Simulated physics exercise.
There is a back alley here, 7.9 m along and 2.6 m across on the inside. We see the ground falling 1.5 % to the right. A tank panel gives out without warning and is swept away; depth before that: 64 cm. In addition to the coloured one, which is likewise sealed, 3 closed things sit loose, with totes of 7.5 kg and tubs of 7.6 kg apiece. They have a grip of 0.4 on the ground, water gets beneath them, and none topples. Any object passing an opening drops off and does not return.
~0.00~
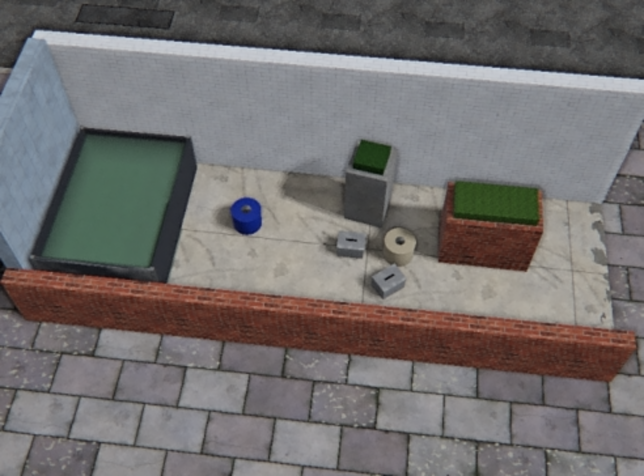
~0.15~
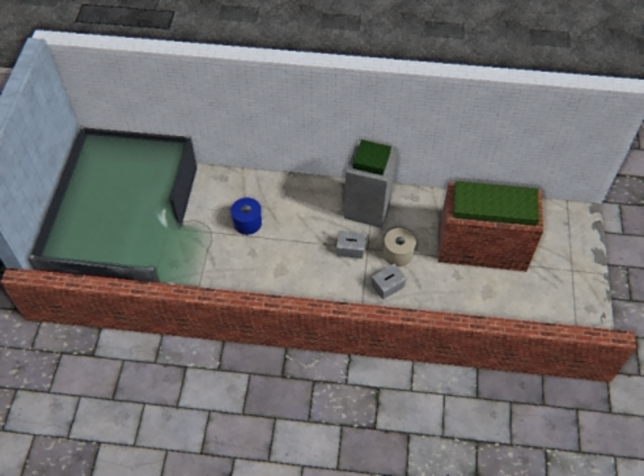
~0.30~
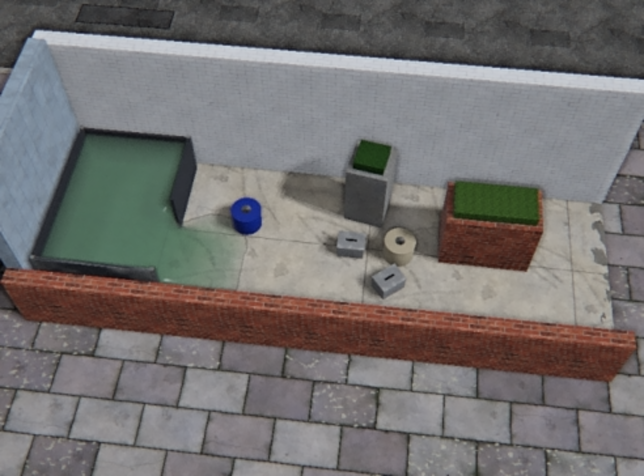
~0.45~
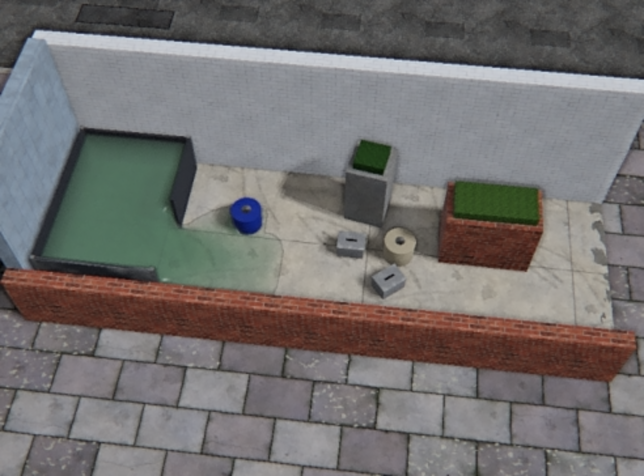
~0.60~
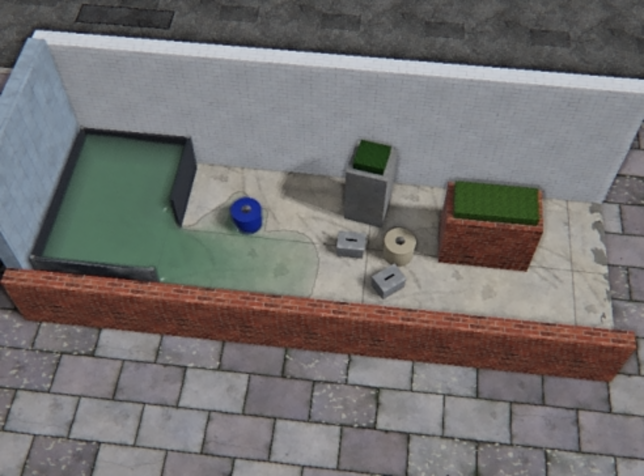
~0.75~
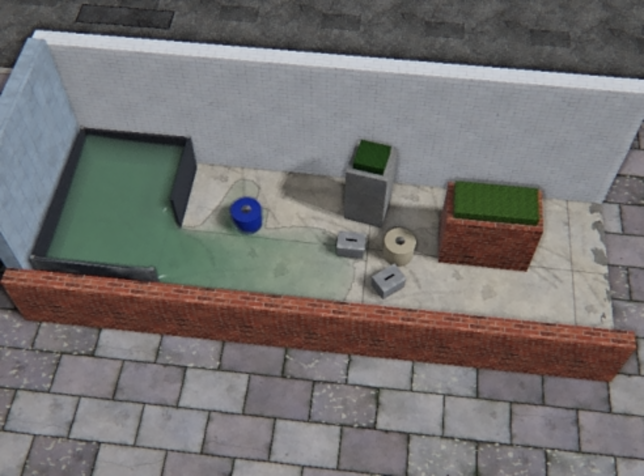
At the start, green water sits inside a dark-walled tank at the left of a walled alley, with a blue tub and other objects standing nearby. Part of the tank's right side disappears and water pours out, then spreads rightward across the paving and around the tub, while the objects stay put.
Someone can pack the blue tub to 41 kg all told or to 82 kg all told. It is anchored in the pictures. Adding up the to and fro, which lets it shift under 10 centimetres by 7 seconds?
Low end's fine.
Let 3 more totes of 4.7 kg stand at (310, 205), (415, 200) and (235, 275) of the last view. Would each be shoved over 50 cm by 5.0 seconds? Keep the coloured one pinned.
Each in order: Not reached / not reached / surpassed.
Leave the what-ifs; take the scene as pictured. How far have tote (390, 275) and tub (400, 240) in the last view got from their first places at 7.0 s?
In that order: Gone out, washed out.
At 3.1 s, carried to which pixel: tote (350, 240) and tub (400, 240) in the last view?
I'd say close to (405, 181) and close to (470, 191).
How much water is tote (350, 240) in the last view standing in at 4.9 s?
Roughly 13 cm.
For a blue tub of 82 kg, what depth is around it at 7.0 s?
Something like 4 centimetres.
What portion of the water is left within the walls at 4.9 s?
Somewhere near 68 percent, give or take.
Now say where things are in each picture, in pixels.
The first frame shows the blue tub at (246, 210), on the bottom; 3.6 m2 under water; 0 of 4 have shifted.
The second frame shows the blue tub at (246, 210), on the bottom; water covers 4.3 m2; 0 of 4 have shifted.
The third frame shows the blue tub at (246, 210), on the bottom; 5.1 m2 under water; 0 of 4 have shifted.
The fourth frame shows the blue tub at (246, 210), on the bottom; water covers 5.8 m2; 0 of 4 have shifted.
The fifth frame shows the blue tub at (246, 210) rests on the ground; 6.6 m2 under water; 0 of 4 have shifted.
The sixth frame shows the blue tub at (246, 210) rests on the ground; 7.5 m2 under water; 0 of 4 have shifted.
After 1.4 s the blue tub would be 0 cm from its start with 41 kg and 0 cm from its start with 82 kg; 5 cm of water round it then.
After 3.1 s the blue tub would be 0 cm from its start with 41 kg and 0 cm from its start with 82 kg; 6 cm of water round it then.
After 4.9 s the blue tub would be 0 cm from its start with 41 kg and 0 cm from its start with 82 kg; 5 cm of water round it then.
After 7.0 s the blue tub would be 0 cm from its start with 41 kg and 0 cm from its start with 82 kg; 4 cm of water round it then.
